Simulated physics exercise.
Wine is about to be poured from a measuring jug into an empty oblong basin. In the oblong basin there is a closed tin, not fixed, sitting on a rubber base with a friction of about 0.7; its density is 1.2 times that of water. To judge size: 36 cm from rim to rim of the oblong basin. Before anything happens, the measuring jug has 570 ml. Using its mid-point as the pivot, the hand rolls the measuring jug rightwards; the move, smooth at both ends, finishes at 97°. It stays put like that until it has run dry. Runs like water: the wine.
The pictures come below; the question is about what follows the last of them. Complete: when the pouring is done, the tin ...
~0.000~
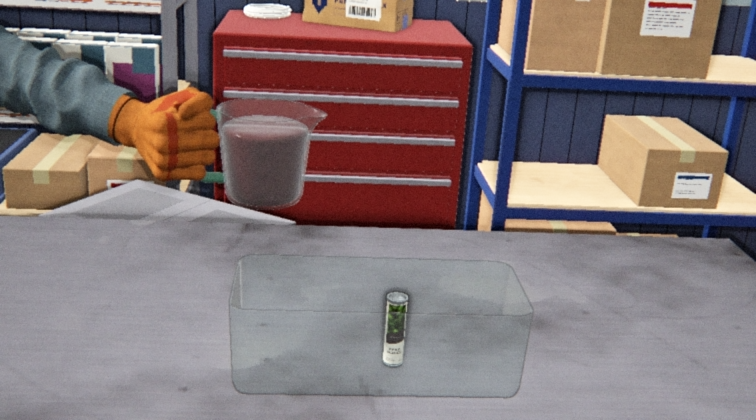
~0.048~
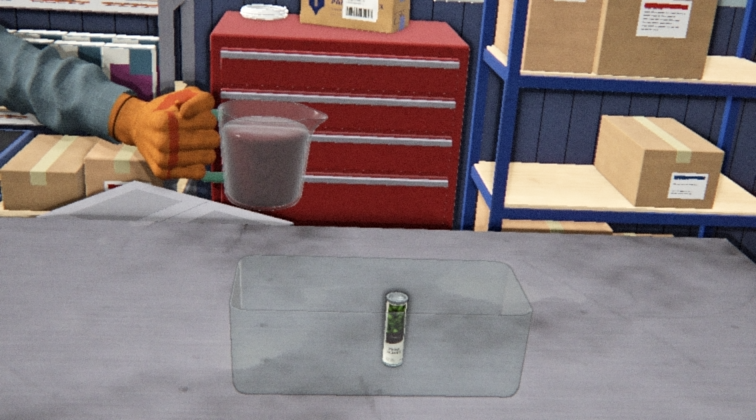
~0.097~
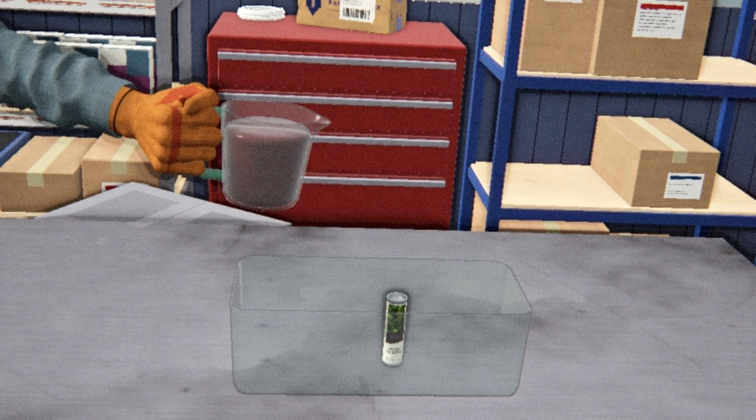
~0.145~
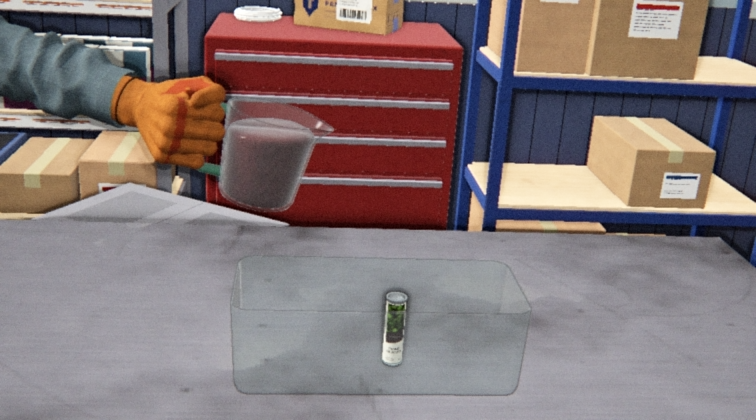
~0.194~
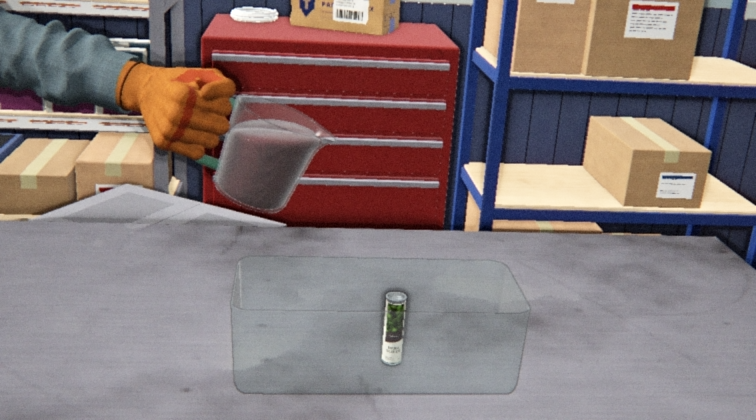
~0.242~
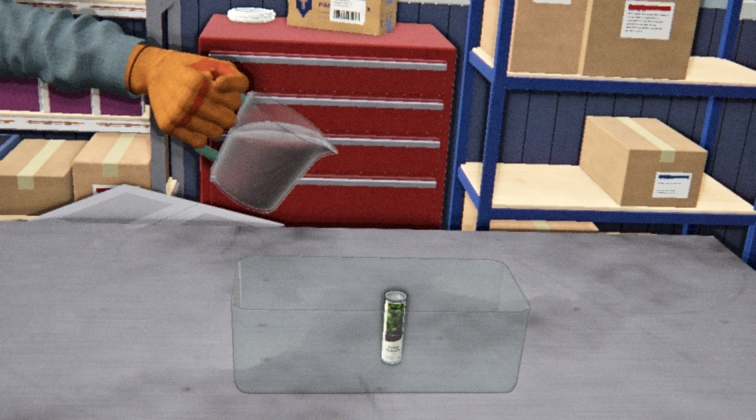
... has gone over.
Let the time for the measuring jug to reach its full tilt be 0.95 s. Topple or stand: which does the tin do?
It tumbles over, then.
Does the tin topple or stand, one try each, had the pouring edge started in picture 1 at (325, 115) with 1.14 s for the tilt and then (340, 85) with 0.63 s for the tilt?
The tin overturns the first time and overturns the second time.
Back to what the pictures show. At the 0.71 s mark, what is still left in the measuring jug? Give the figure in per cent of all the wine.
I reckon near 16 per cent still sits there.
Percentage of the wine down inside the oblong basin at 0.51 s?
About 12 per cent.
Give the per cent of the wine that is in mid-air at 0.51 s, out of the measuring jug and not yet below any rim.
About 30 per cent.
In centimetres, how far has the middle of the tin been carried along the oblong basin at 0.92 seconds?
The tin has gone some 9 cm.
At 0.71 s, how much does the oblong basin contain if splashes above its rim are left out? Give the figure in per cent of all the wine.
Reading: Approx. 64 %.
By 0.51 s the tilt is 88° and 57 per cent is still to pour; the tin stands where it began.
By 0.71 s the tilt is 97° and 16 per cent is still to pour; the tin leans 32°.
By 0.92 s the tilt is 97° and 3 per cent is still to pour; the tin lies on its side.
By 1.14 s the tilt is 97° and 0 per cent is still to pour; the tin lies on its side.
At rest the tin lies on its side.
